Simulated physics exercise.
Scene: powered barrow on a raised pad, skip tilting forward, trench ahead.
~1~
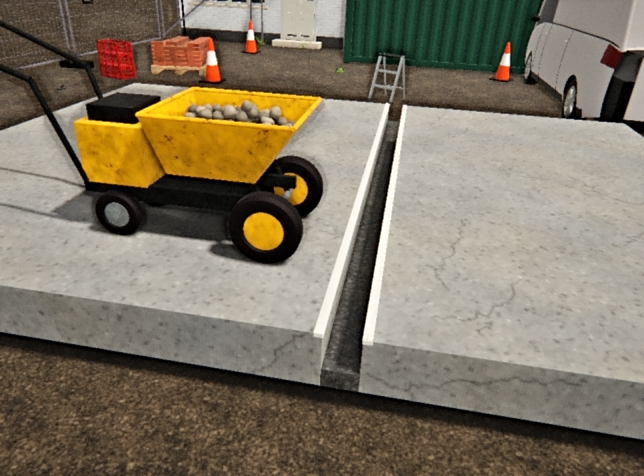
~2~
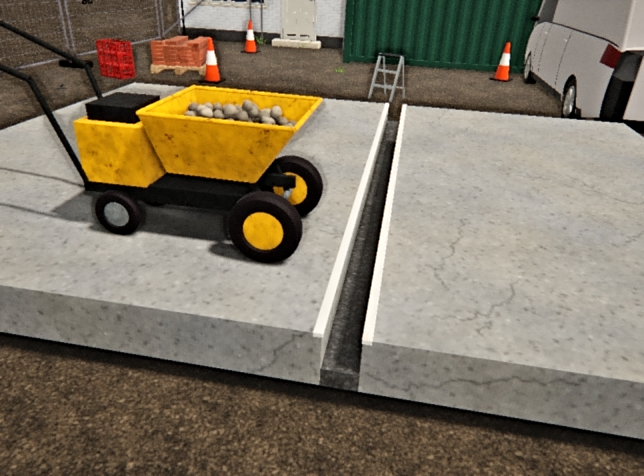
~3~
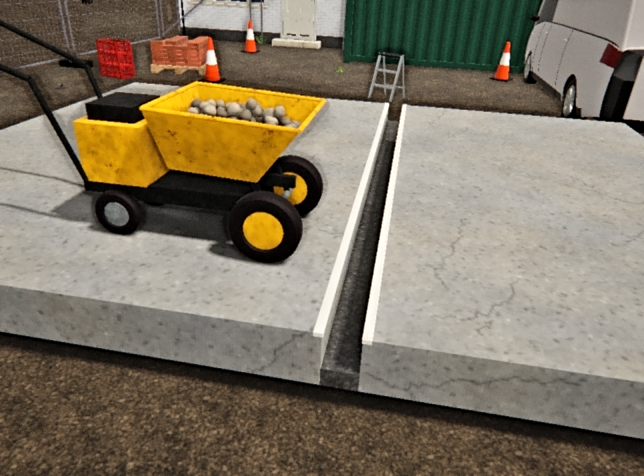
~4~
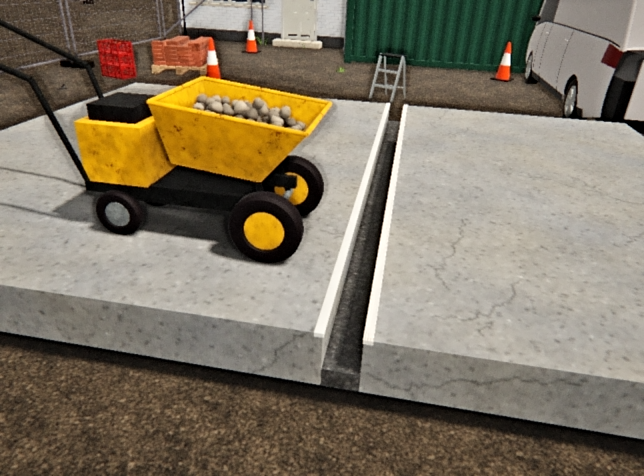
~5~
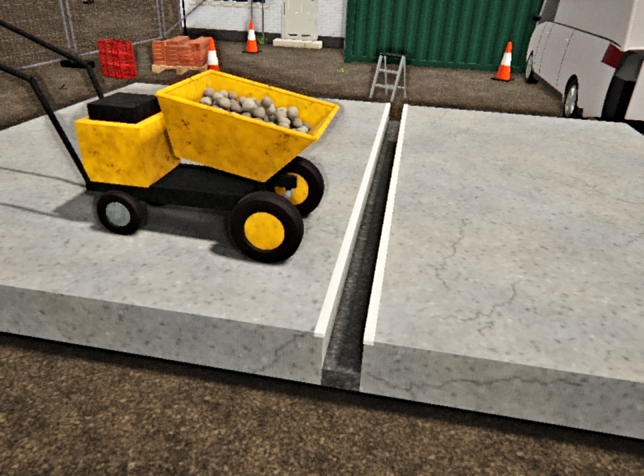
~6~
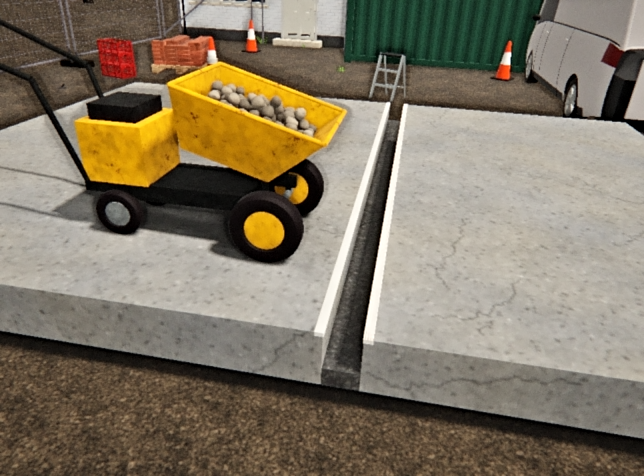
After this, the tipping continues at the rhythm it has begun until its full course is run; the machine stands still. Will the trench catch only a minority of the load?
Yes, only the smaller part.
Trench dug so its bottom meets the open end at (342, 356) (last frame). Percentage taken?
The share would be roughly 10 per cent.
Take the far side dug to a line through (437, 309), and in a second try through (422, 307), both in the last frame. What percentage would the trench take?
You'd get 100 % in the first case and 80 % in the second.
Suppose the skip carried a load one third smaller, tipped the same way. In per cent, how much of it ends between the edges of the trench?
Near 10 per cent, give or take.
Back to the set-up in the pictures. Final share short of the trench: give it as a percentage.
Call it some 0 percent of the pieces.
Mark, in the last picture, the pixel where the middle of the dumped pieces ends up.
The centre ends up roughly at (425, 248).
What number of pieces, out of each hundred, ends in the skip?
Something like 0 in every hundred.
Soon, skip tipped steeply; all in the skip.
A while on, skip tipped right over; most in the skip; about a quarter beyond it; a stray few falling.
Towards the end, skip tipped right over; a small part in the skip; a stray few in or heaped over the trench; most beyond it.
Finally, skip tipped right over; a stray few in the skip; a small part in or heaped over the trench; most beyond it.
